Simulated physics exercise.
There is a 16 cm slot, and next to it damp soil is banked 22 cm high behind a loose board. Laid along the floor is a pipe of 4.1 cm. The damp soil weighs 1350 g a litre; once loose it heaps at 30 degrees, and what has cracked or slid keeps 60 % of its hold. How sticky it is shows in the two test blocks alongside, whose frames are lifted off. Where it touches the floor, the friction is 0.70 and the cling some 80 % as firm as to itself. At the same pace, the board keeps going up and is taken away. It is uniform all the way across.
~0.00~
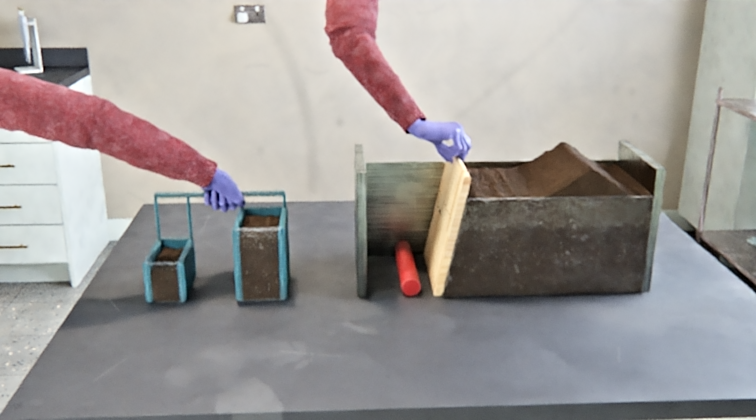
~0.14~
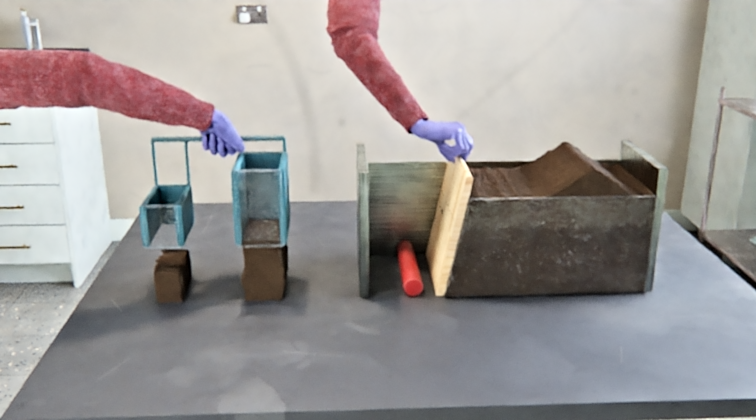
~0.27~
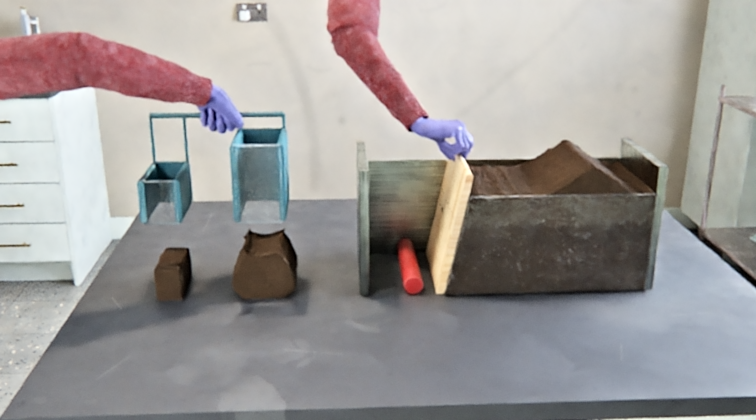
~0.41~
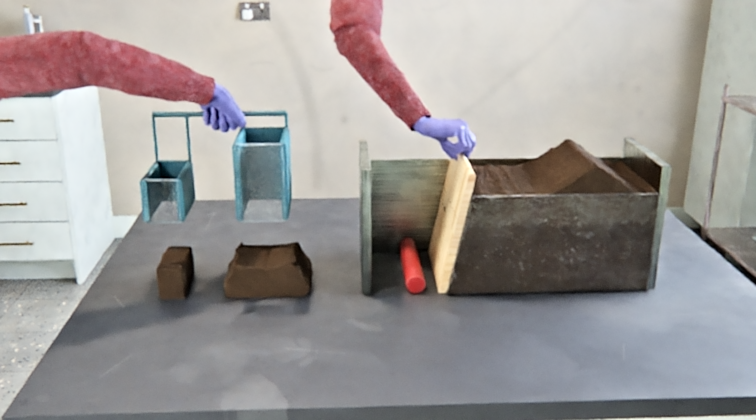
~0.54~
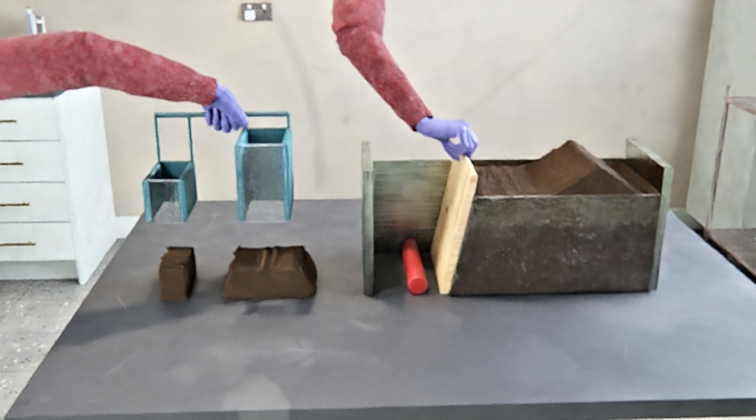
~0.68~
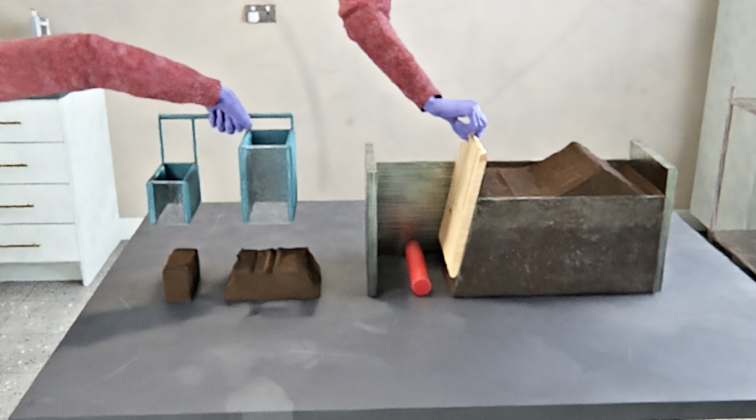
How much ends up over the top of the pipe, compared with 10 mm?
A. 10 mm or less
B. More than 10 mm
B, more than 10 mm.
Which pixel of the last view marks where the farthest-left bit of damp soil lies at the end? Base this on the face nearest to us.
Around (423, 277).
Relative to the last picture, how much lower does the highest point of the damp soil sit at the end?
Some 0.0 cm.
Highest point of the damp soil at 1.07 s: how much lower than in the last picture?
Some 0.0 cm.
By 0.86 s, the face still stands and nothing lies on the pipe.
By 1.07 s, the face still stands and nothing lies on the pipe.
By 1.28 s, the fallen stuff reaches 32 % of the way across and 2 mm lies on the pipe.
By 1.49 s, the fallen stuff reaches 39 % of the way across and 2.1 cm lies on the pipe.
By 1.53 s, at the end, the fallen stuff reaches 39 % of the way across and 2.1 cm lies on the pipe.
